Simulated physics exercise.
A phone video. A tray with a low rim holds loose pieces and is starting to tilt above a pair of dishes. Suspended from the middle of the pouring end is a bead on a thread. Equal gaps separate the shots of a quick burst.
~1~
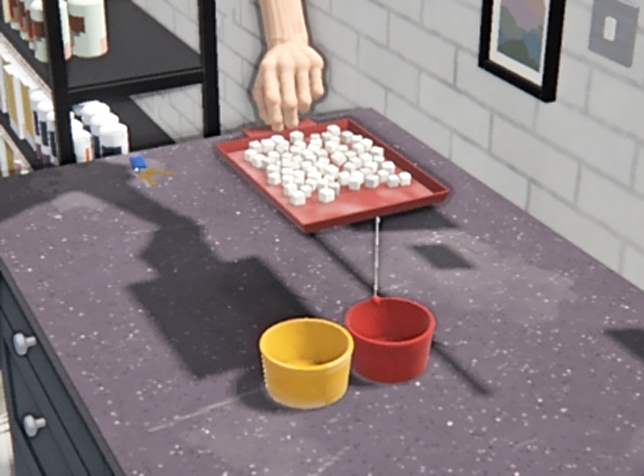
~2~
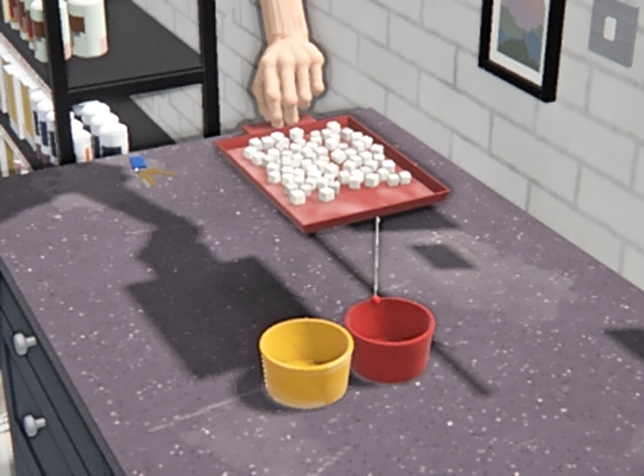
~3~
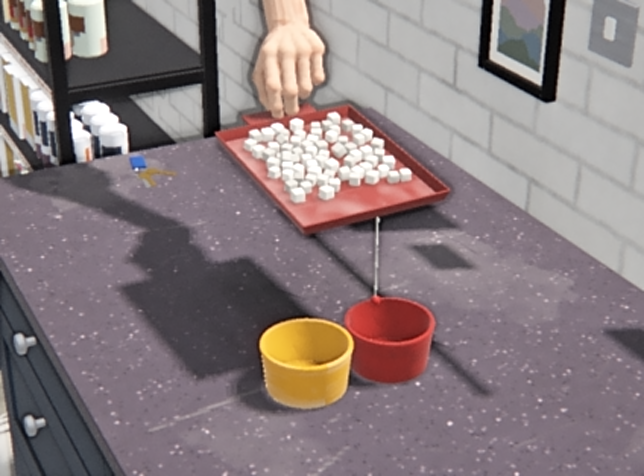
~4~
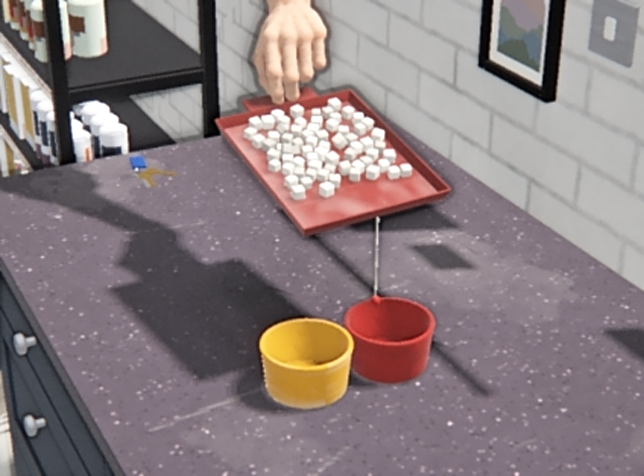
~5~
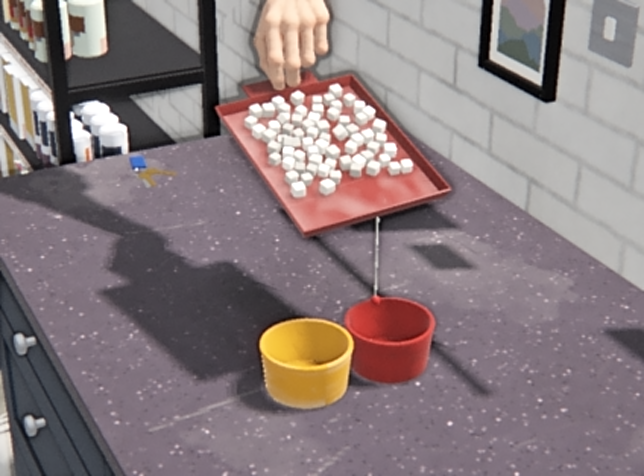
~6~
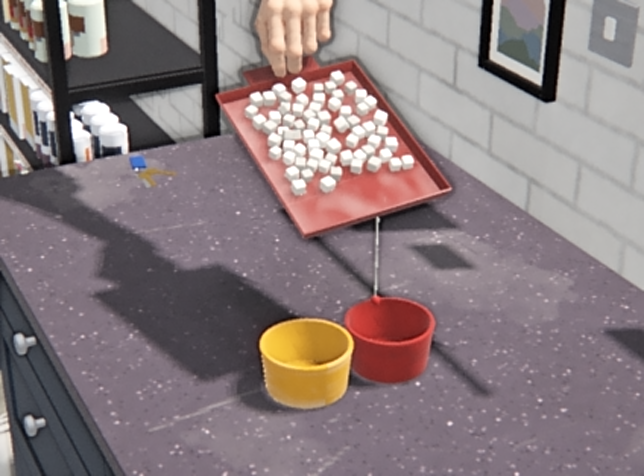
A hand gradually raising the far end of a red tray of white cubes above a speckled counter with yellow and red dishes.
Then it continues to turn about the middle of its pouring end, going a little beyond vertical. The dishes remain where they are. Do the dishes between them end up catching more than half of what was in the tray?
Yes.
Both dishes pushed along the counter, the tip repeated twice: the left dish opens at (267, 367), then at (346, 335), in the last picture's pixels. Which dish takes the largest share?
Well, first the right-hand one, then the left-hand one.
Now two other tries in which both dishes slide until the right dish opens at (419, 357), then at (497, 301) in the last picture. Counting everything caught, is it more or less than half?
First try: A minority; second try: A minority.
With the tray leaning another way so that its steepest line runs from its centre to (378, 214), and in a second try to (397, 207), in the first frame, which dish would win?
So, the dish at the right the first time round, the dish at the right the second.
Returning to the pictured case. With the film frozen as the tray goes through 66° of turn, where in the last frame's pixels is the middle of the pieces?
The middle of the load sits near (346, 198).
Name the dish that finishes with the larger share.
That one is the leftward one.
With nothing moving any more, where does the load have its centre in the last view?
I'd place the middle at about (324, 376).
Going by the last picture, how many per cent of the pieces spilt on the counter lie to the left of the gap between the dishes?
Around 20 per cent, I reckon.
Shortly afterwards, tray tipped steeply; all but a few on the tray; only a few in the left dish; a little in the air.
Next, tray tipped past a quarter turn; a little on the tray; near a third in the left dish; a little in the right dish; a little outside both; near a third in the air.
Some moments later, tray tipped past a quarter turn; near half in the left dish; near a quarter in the right dish; near a quarter outside both.
In the end, tray tipped past a quarter turn; near half in the left dish; near a quarter in the right dish; near a quarter outside both.
